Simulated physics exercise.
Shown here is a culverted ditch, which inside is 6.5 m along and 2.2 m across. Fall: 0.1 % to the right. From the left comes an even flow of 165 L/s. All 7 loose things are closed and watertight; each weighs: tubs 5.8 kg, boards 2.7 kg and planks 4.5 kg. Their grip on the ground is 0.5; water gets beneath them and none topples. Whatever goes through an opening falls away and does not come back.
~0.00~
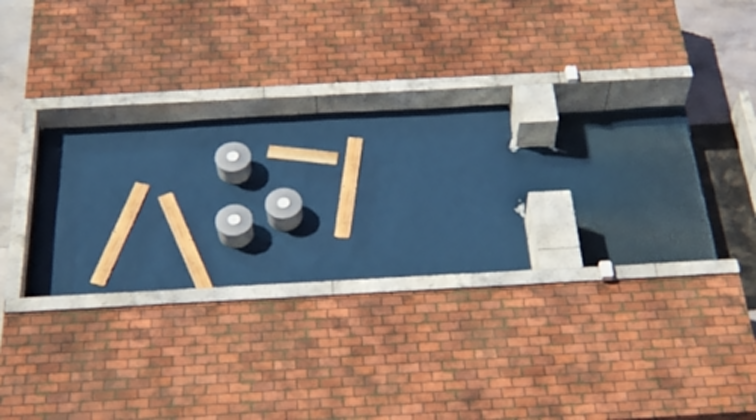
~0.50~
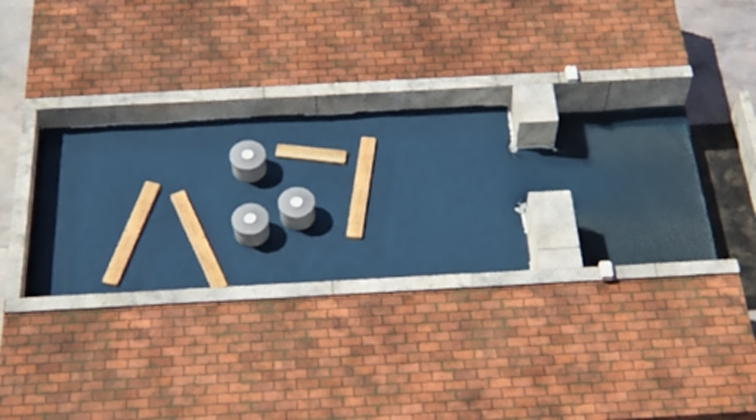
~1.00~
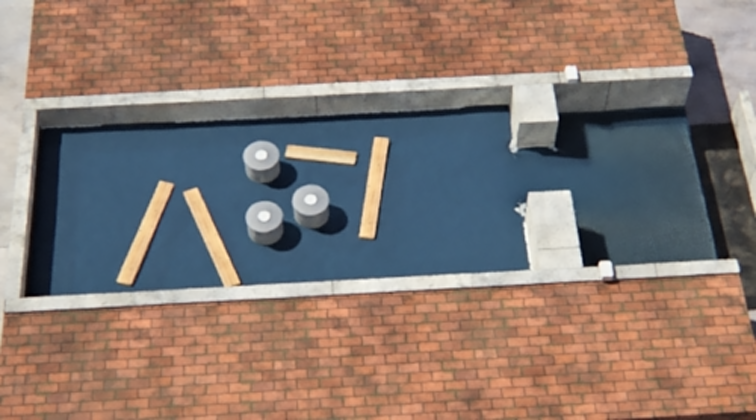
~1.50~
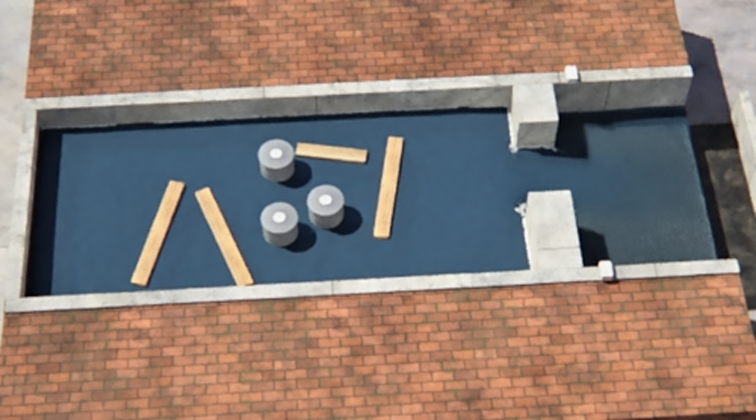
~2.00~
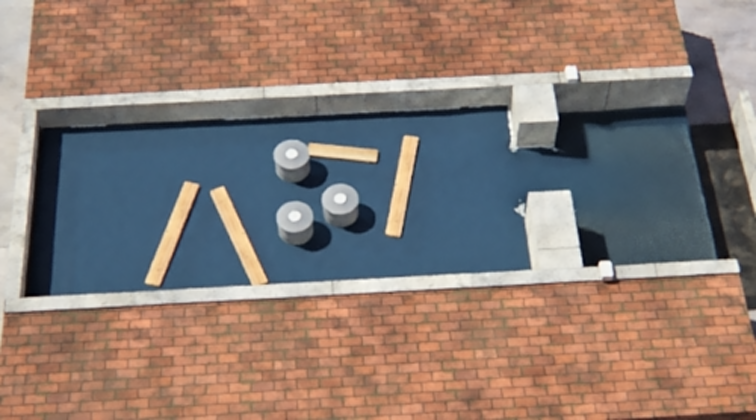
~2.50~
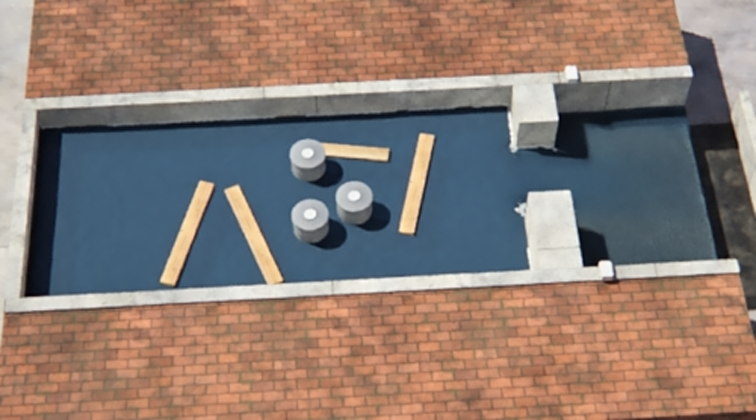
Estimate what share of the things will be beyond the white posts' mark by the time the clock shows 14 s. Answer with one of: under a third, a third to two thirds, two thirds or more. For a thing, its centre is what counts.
Under a third.
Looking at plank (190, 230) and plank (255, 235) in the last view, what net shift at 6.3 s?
So you get 200 cm for the one named first, 200 cm for the other.
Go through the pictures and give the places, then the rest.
The first frame shows a tub at (233, 157), afloat; a tub at (234, 220) floats; 23 cm deep round most things; 0 of 7 have shifted.
The second frame shows a tub at (248, 155) floats, 15 cm from its start; a tub at (250, 219) floats, 15 cm from its start; 24 cm deep round most things; 7 of 7 have shifted.
The third frame shows a tub at (261, 156), afloat, 28 cm from its start; a tub at (264, 217) floats, 29 cm from its start; about 2770 L in view; 7 of 7 have shifted.
The fourth frame shows a tub at (276, 154) floats, 43 cm from its start; a tub at (279, 218), afloat, 43 cm from its start; about 2770 L in view; 7 of 7 have shifted.
The fifth frame shows a tub at (292, 154) floats, 58 cm from its start; a tub at (295, 217), afloat, 58 cm from its start; 24 cm deep round most things; 7 of 7 have shifted.
The sixth frame shows a tub at (308, 154) floats, 74 cm from its start; a tub at (310, 215) floats, 73 cm from its start; about 2790 L in view; 7 of 7 have shifted.
After 3.5 s 0 of 7 are over the mark; 7 afloat.
After 6.3 s 0 of 7 are over the mark; 7 afloat.
After 10.0 s 0 of 7 are over the mark; 7 afloat.
After 14.0 s 0 of 7 are over the mark; 7 afloat.
